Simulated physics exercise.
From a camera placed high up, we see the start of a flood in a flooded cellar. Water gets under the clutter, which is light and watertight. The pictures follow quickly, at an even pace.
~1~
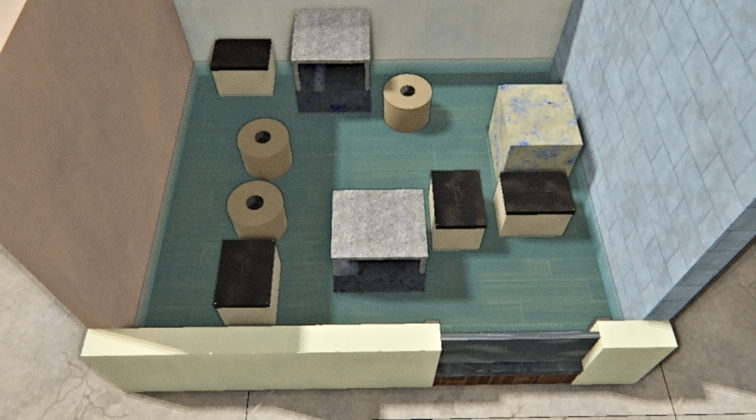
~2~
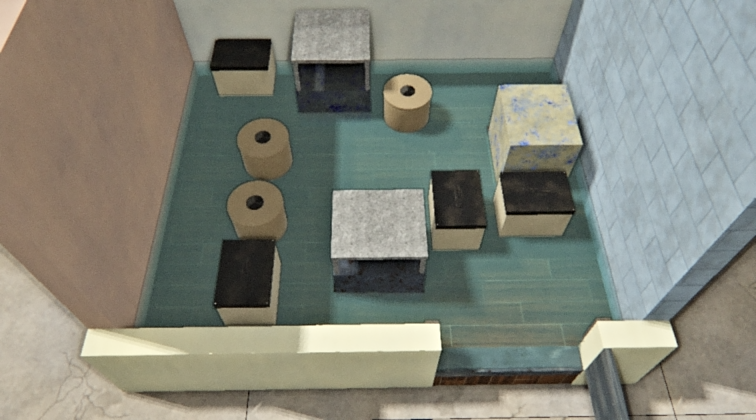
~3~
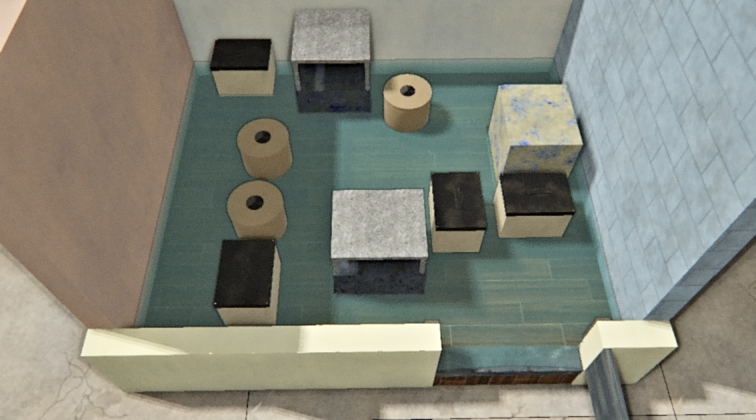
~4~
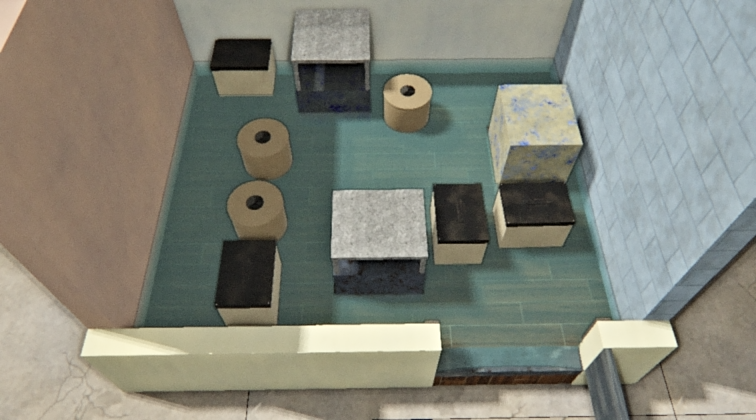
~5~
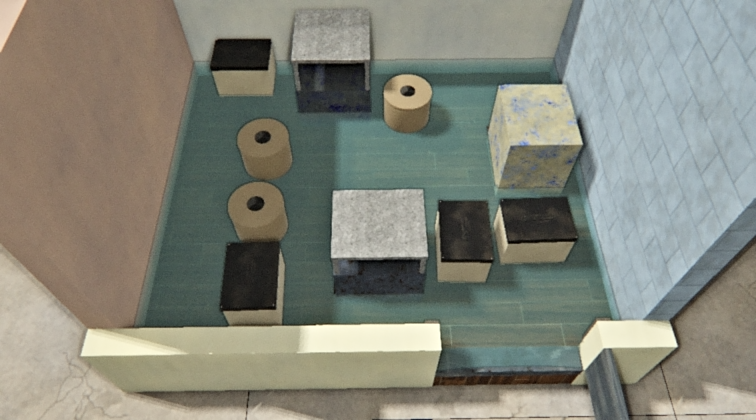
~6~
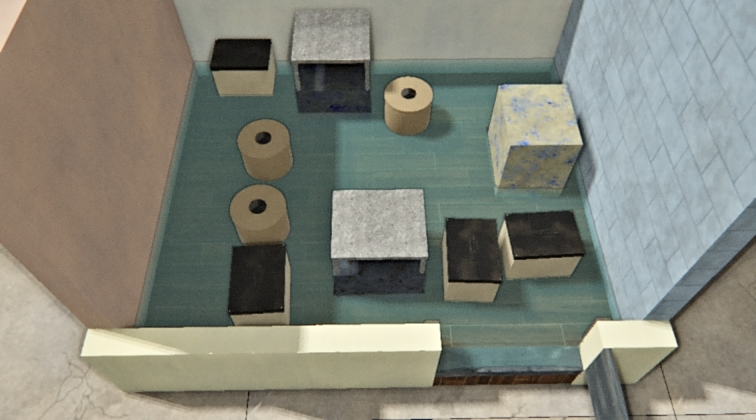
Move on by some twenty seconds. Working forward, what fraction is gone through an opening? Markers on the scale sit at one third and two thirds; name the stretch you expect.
The stretch between one and two thirds.
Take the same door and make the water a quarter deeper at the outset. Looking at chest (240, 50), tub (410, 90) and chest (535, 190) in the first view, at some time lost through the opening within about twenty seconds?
Held back, then escapes, then escapes.
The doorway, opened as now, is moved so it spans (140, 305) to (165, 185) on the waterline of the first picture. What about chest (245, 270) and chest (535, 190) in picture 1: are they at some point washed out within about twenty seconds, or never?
In turn: Yes, still in.
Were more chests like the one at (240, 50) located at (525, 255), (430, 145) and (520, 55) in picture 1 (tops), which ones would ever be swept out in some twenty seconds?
Going through them one by one: Escaped / escaped / remained.
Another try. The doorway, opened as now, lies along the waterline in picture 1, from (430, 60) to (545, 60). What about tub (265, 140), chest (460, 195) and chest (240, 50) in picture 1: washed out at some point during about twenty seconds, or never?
Sequentially: Leaves the room, leaves the room, remains indoors.
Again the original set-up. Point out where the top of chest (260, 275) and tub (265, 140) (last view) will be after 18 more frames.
Approximately (306, 290) for the first and (341, 173) for the second.
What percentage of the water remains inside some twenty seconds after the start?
By my count, 36 per cent.
A moment on, 2 of 7 are out; 5 afloat.
Next, 2 of 7 are out; 5 afloat.
Later, 3 of 7 are out; 4 afloat.
In the end, 4 of 7 are out; 3 afloat.
